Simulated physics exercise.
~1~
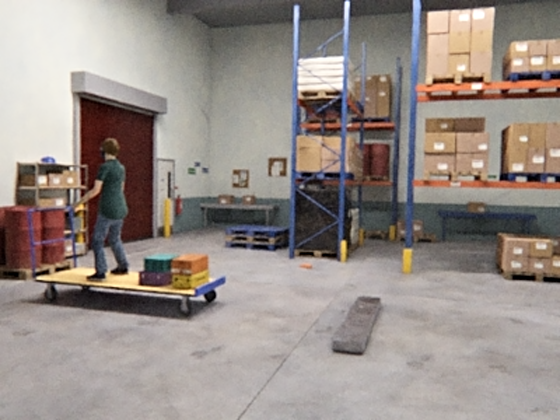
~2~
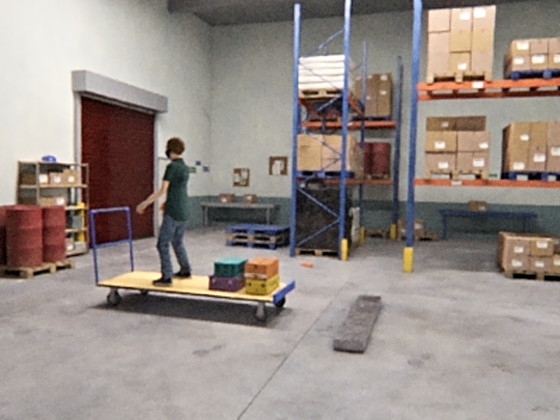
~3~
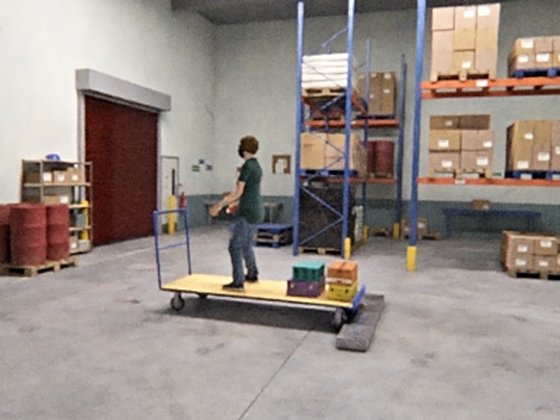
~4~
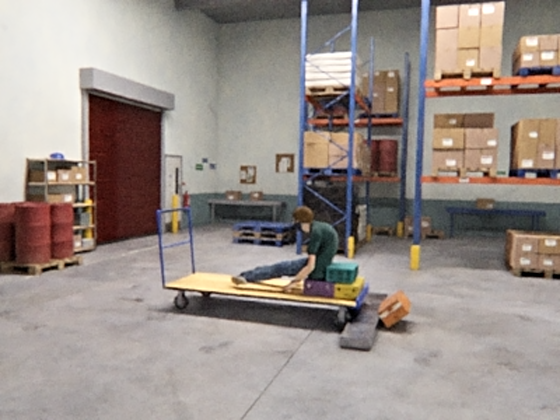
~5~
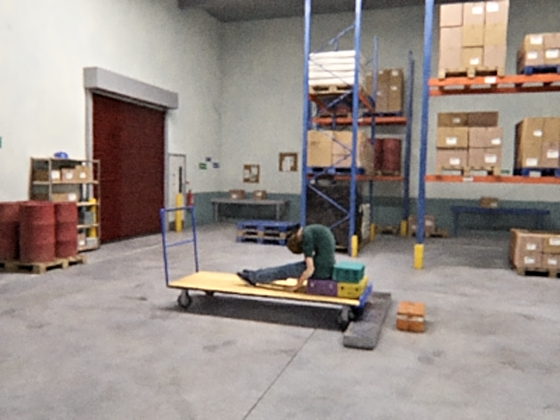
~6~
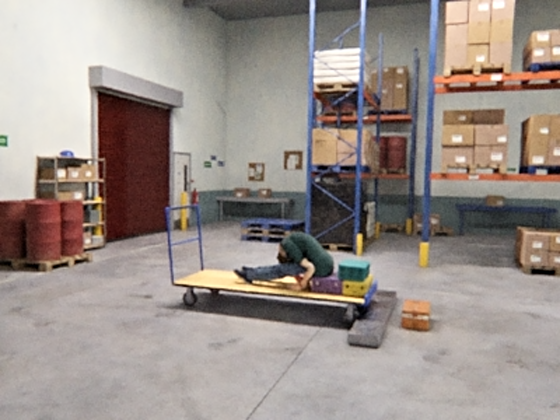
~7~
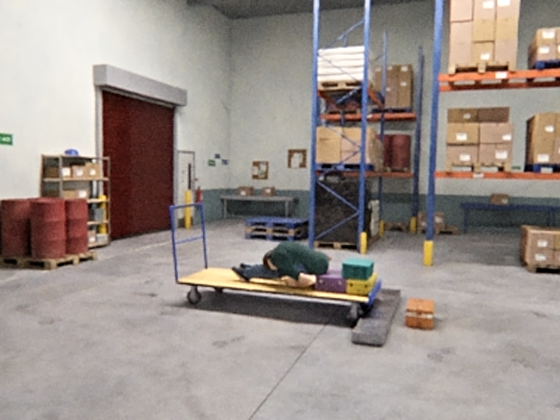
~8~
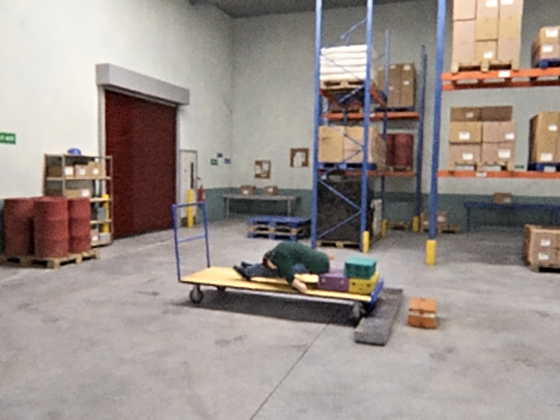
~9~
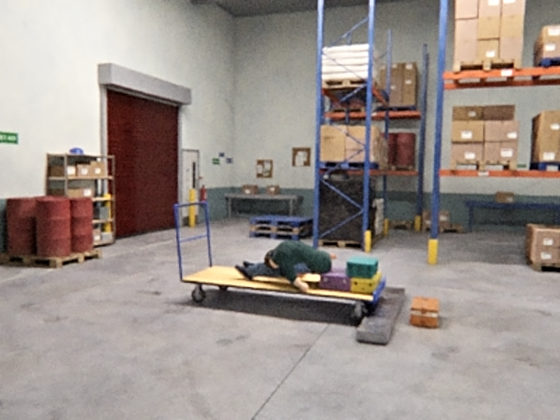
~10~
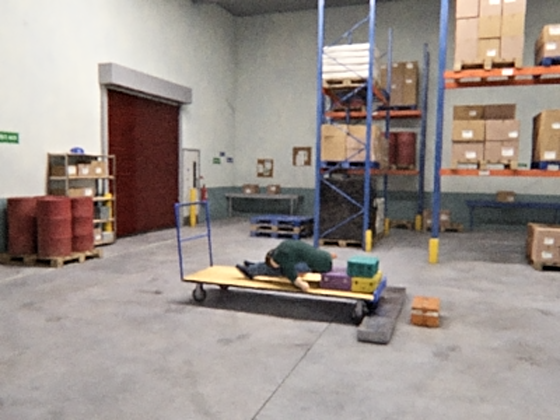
The footage shows a person standing on a yellow trolley rolling right through a warehouse until it stops at a beam; an orange box tumbles over the front onto the floor, while the person drops seated, then slumps forward beside the teal, purple and yellow boxes remaining aboard.
